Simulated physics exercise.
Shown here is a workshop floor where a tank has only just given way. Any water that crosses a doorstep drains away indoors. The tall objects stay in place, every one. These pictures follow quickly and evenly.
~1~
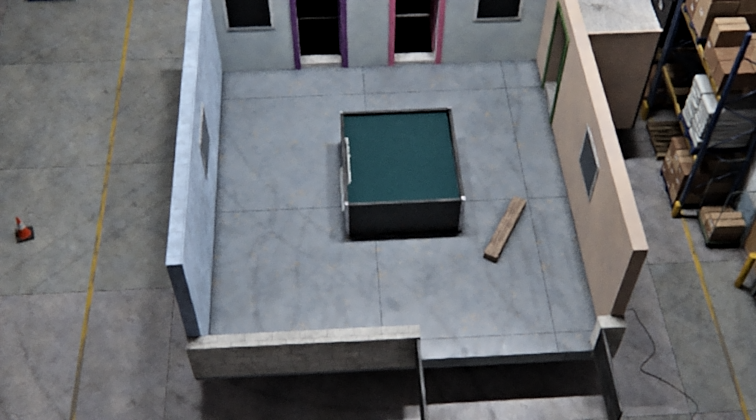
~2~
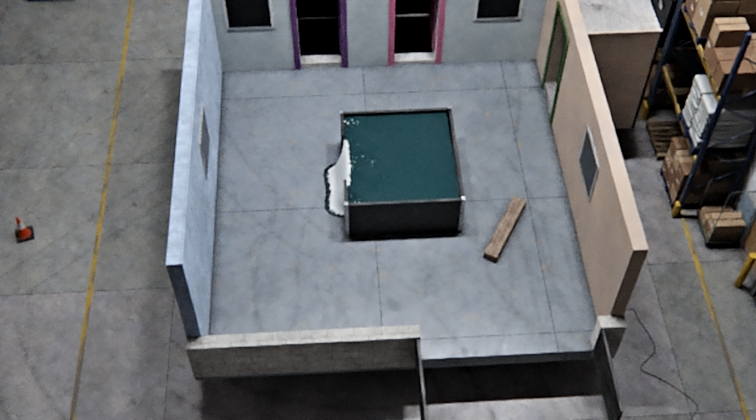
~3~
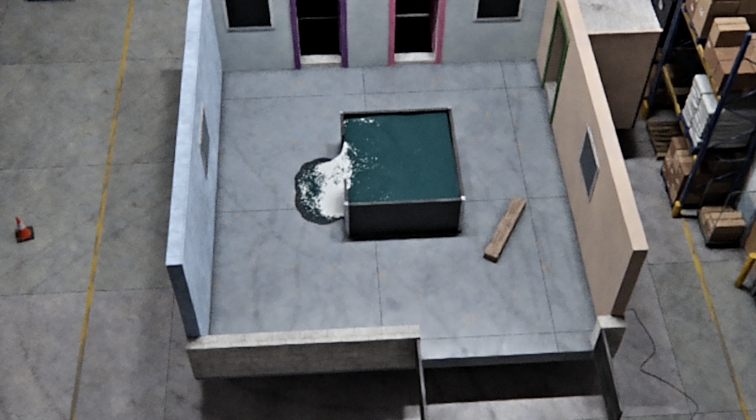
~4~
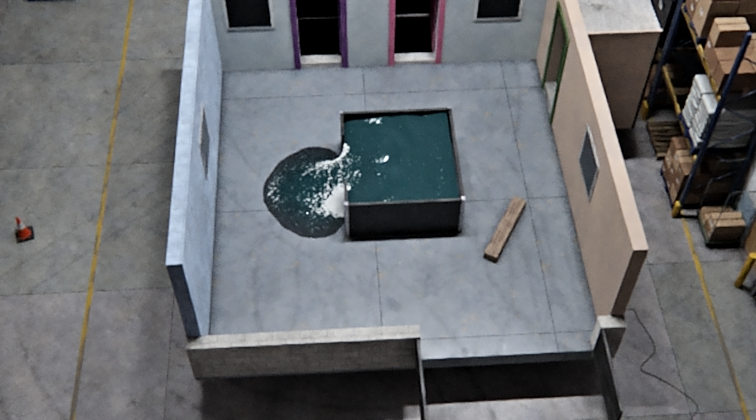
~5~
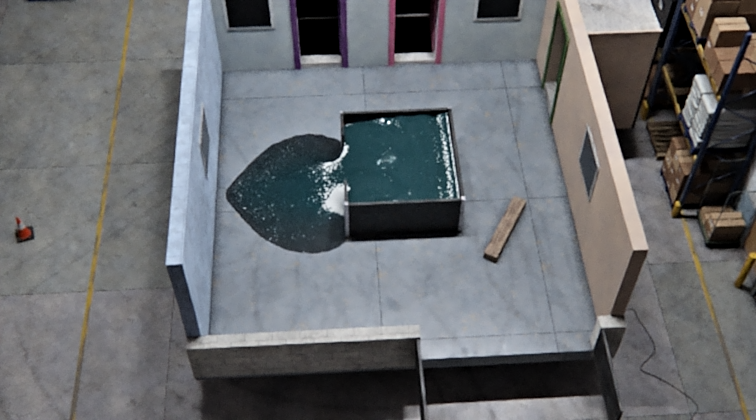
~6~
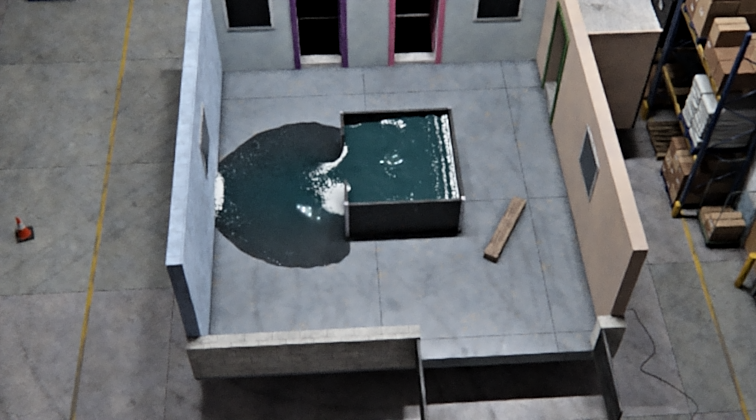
A roofless room with pale blue and beige side walls stands on a grey workshop floor, seen from high above by a still camera. An open dark-sided tank of green water sits in the middle, a brown plank to its right and loaded shelves at far right. Water pours from the tank's left side, foaming white, and spreads left in a widening dark pool to the blue wall.
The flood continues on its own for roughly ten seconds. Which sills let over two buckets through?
The pink door respects the limit, the purple door respects the limit, the green door respects the limit.
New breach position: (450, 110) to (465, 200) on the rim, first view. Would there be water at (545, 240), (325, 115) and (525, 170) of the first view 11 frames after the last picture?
As listed: Flooded, no water, awash.
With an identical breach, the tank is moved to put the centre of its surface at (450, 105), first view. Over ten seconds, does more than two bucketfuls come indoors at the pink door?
Result, one by one - pink door: Below the limit.
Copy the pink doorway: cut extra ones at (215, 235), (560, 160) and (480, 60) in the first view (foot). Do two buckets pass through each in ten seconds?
Door one breaks the limit, door two stays inside the limit, door three stays inside the limit.
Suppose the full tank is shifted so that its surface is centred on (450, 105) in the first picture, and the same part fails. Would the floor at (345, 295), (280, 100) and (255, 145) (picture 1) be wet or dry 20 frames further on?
Spot by spot, in the order asked: Untouched, swamped, swamped.
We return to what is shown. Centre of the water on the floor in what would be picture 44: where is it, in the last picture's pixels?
That puts it at around (358, 192).
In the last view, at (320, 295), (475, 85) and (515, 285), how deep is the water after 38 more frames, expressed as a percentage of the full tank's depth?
About 8 per cent, then 4 per cent, then 4 per cent.
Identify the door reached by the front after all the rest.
The green door.
A moment on, water covers 25 % of the floor; the pink door not reached, the purple door not reached, the green door not reached.
Next, water covers 25 % of the floor; the pink door not reached, the purple door not reached, the green door not reached.
Then, water covers 50 % of the floor; the pink door wet at the sill, nothing in, the purple door wet at the sill, nothing in, the green door not reached.
Later, water covers 90 % of the floor; the pink door wet at the sill, nothing in, the purple door wet at the sill, nothing in, the green door wet at the sill, nothing in.
In the end, water covers 95 % of the floor; the pink door wet at the sill, nothing in, the purple door wet at the sill, nothing in, the green door wet at the sill, nothing in.
